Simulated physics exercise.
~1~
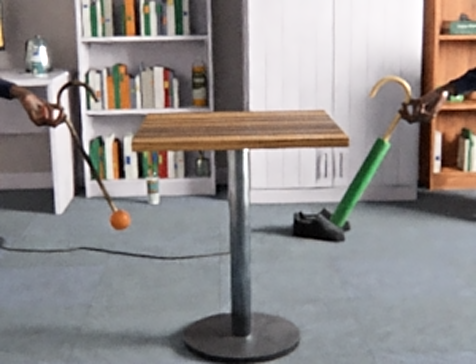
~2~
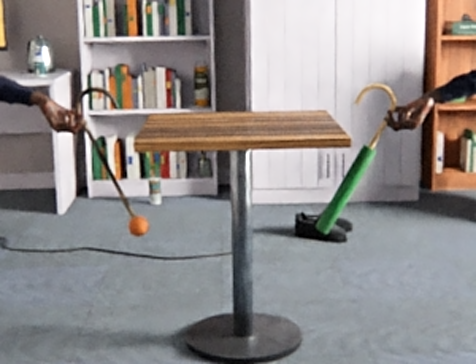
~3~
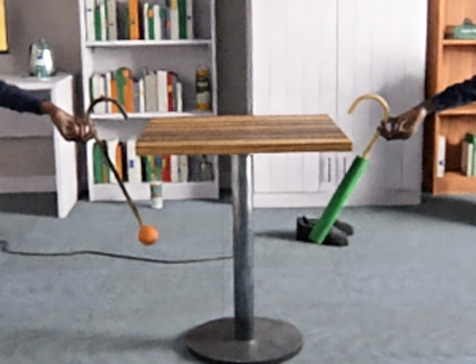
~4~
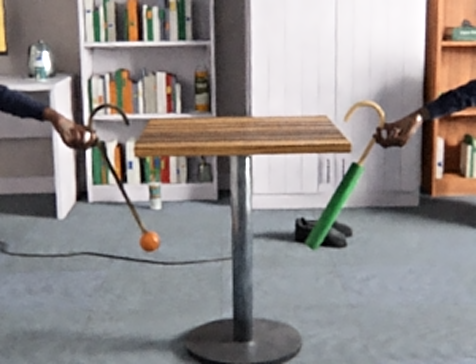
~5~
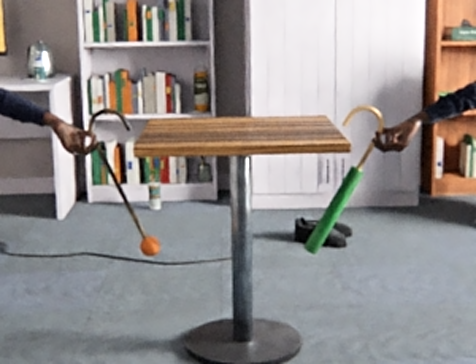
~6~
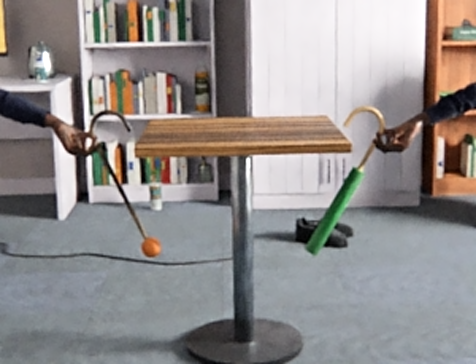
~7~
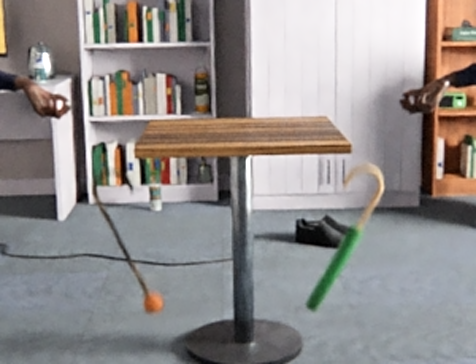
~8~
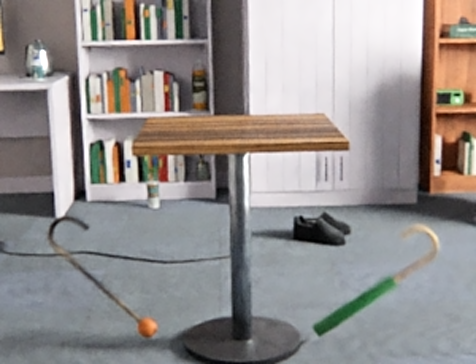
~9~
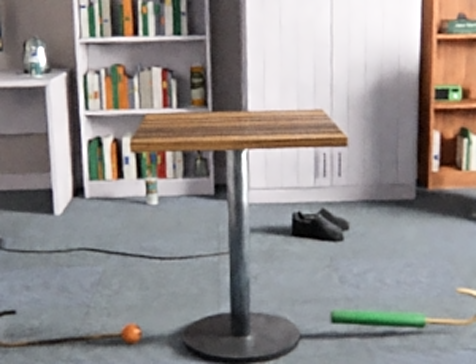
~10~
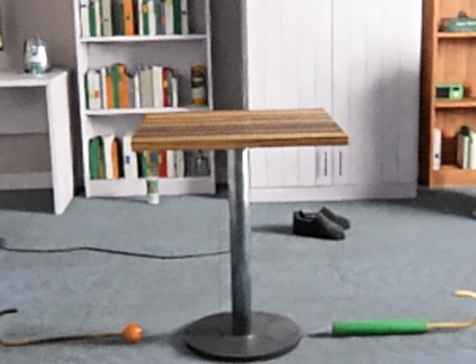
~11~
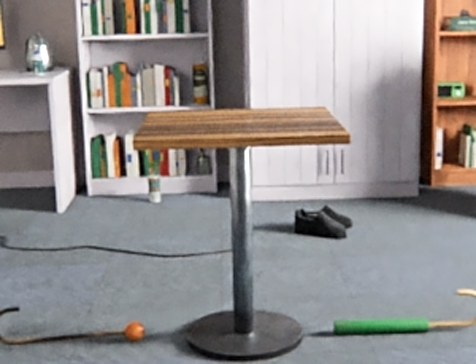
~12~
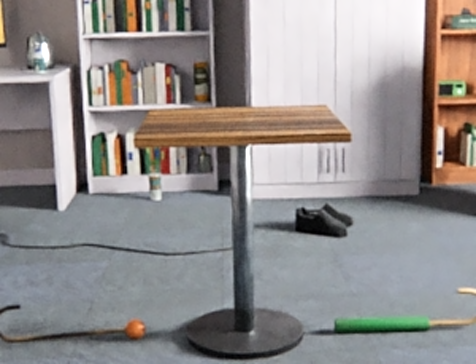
In a room, hands release an orange-tipped cane and green umbrella beside a table; both fall.
